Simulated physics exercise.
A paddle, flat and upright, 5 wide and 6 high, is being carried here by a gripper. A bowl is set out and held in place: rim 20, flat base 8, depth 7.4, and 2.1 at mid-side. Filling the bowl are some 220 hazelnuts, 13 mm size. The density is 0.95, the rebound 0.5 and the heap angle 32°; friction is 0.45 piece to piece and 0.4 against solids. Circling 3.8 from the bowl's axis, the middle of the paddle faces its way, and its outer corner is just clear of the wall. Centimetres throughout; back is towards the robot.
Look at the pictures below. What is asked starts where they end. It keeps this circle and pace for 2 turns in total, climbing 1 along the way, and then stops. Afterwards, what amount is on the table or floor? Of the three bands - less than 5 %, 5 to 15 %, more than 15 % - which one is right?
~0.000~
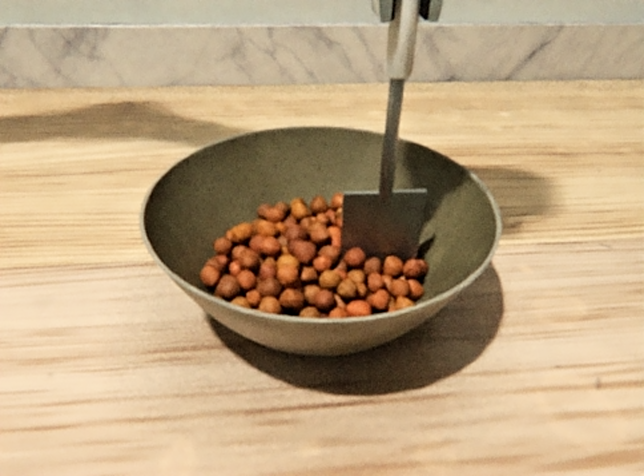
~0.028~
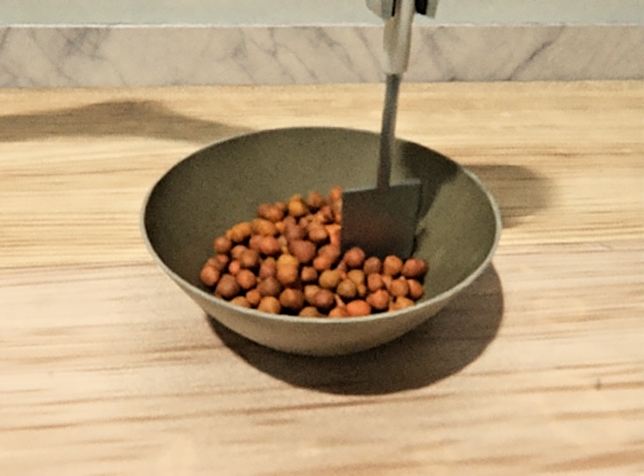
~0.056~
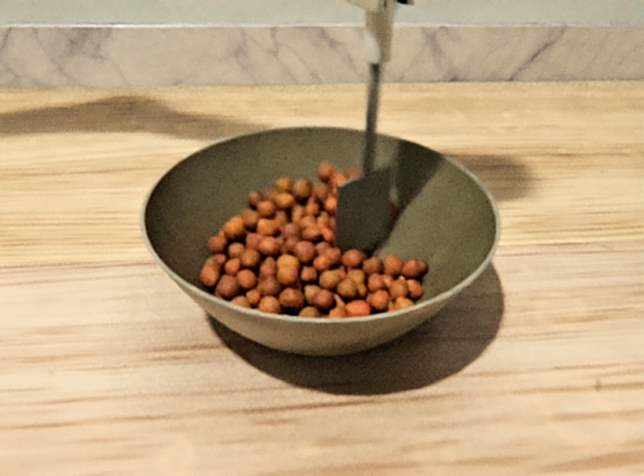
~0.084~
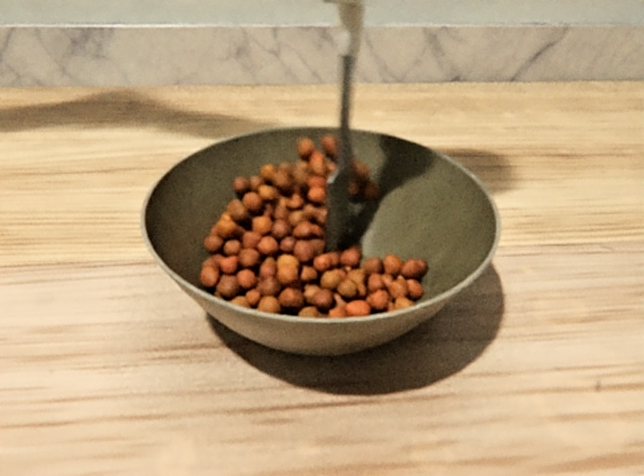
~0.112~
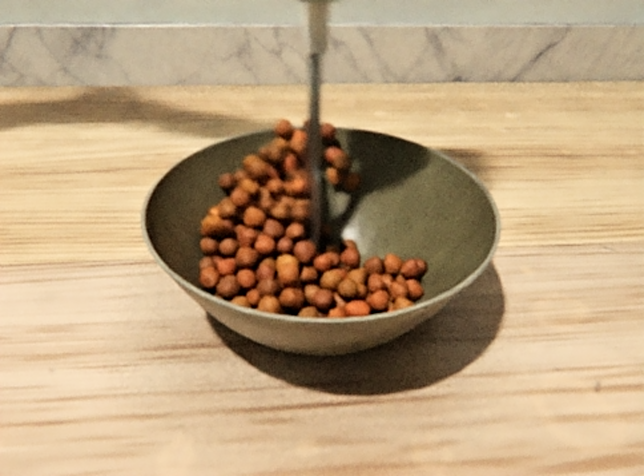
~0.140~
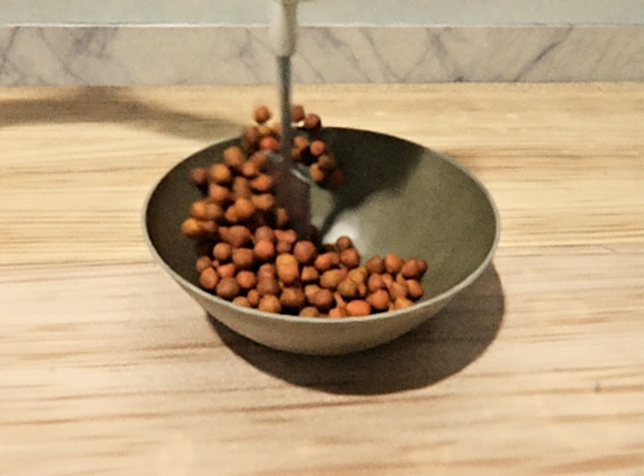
The right band is more than 15 %.
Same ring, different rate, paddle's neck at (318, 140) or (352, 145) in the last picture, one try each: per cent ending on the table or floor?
Some 10 and 0 %.
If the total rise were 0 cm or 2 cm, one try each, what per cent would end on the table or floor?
35 and 20 %.
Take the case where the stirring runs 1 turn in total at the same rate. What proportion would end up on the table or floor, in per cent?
That would give some 15 percent.
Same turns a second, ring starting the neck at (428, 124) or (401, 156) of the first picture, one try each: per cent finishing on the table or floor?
I'd guess some 0 and 25 percent.
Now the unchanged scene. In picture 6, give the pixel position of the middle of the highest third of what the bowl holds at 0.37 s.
Centre estimate: Approx. (434, 248) px.
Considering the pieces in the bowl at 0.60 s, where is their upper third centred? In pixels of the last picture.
Centre, approx.: (232, 277).
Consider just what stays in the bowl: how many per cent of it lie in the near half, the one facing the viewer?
I'd say around 50 per cent.
By 0.37 s, 352° round, highest piece 10 above the table; 191 in the bowl, 11 on the table or floor, 22 in flight or on the tool.
By 0.60 s, 224° round, highest piece 9 above the table; 179 in the bowl, 42 on the table or floor, 3 in flight or on the tool.
By 0.91 s, 0° round, highest piece 6 above the table; 171 in the bowl, 53 on the table or floor.
By 1.61 s, 0° round, highest piece 6 above the table; 171 in the bowl, 53 on the table or floor.
Final count, 171 in the bowl, 53 on the table or floor. That is 24 % on the table or floor.
